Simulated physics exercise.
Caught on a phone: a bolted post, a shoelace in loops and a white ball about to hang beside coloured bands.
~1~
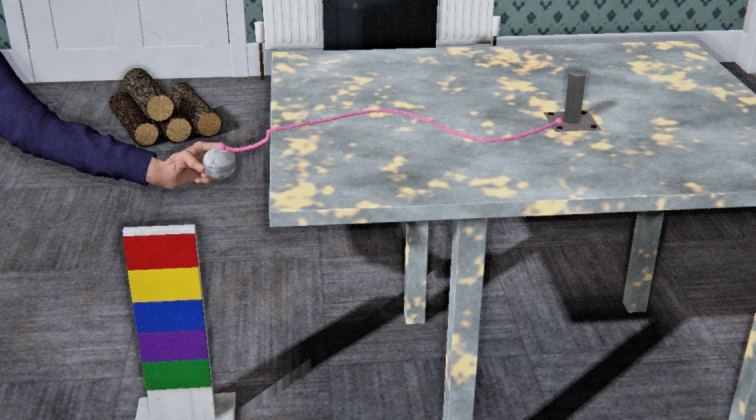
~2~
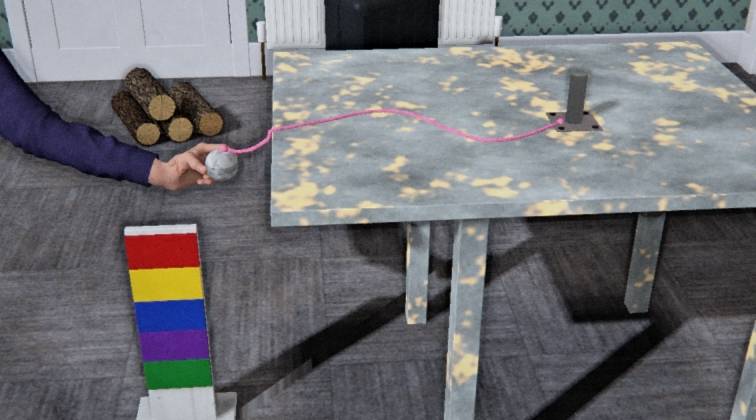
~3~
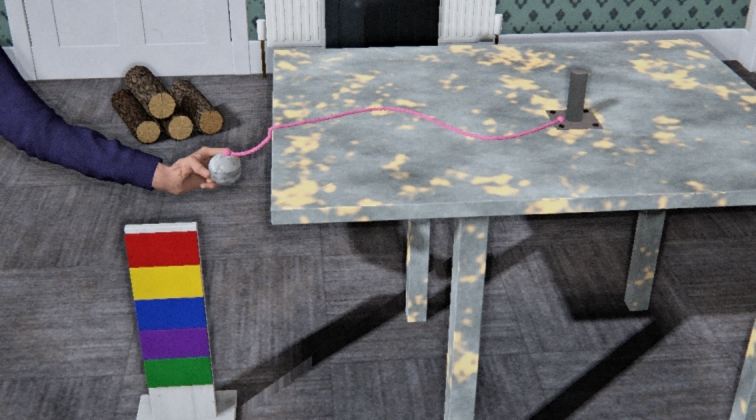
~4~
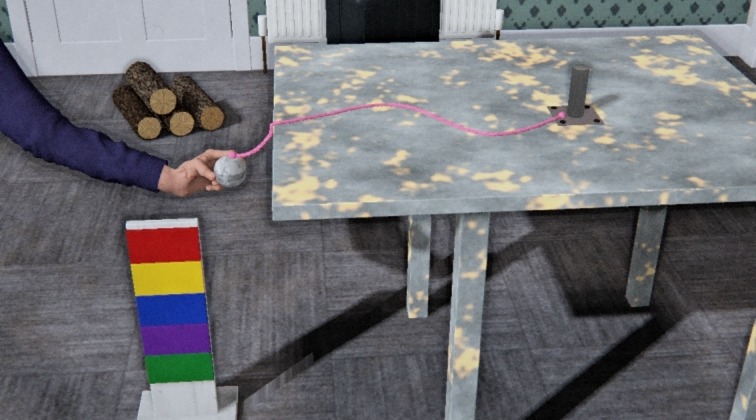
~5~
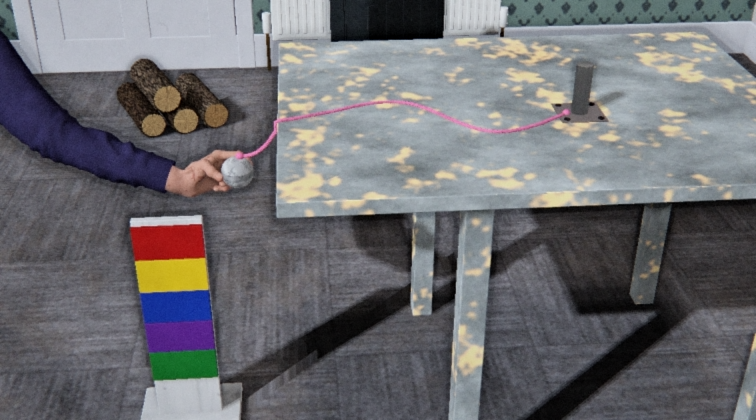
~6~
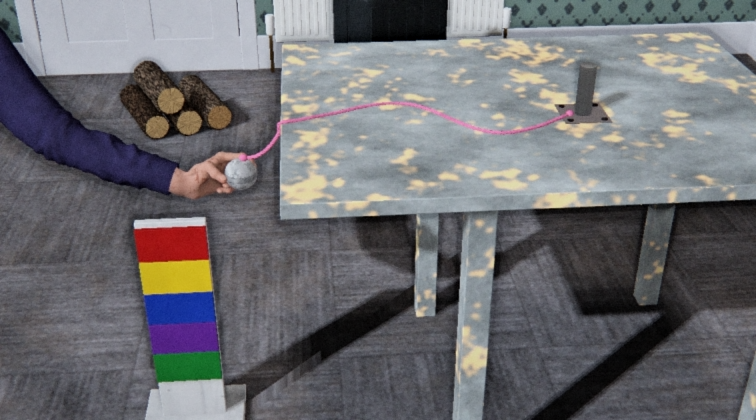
A hand held a white ball beside a table, with a pink shoelace curving across the tabletop to a post, and moved it slightly right and down above a board of coloured bands.
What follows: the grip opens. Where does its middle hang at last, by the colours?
Its centre hangs level with the red band.
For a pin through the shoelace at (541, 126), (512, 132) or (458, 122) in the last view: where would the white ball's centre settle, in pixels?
Near (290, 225), (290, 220) and (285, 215).
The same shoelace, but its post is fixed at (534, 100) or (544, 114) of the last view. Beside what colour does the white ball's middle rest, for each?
Try by try: Yellow; yellow.
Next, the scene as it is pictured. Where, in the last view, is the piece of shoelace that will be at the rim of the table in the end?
That spot is around (325, 115).
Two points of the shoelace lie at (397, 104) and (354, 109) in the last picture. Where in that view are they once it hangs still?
The first at (356, 119), the second at (310, 120).
Soon after, ball near (303, 229); level with red.
Then, ball near (272, 235); level with red.
At rest, ball near (290, 234); level with red. Its middle rests at the red band.
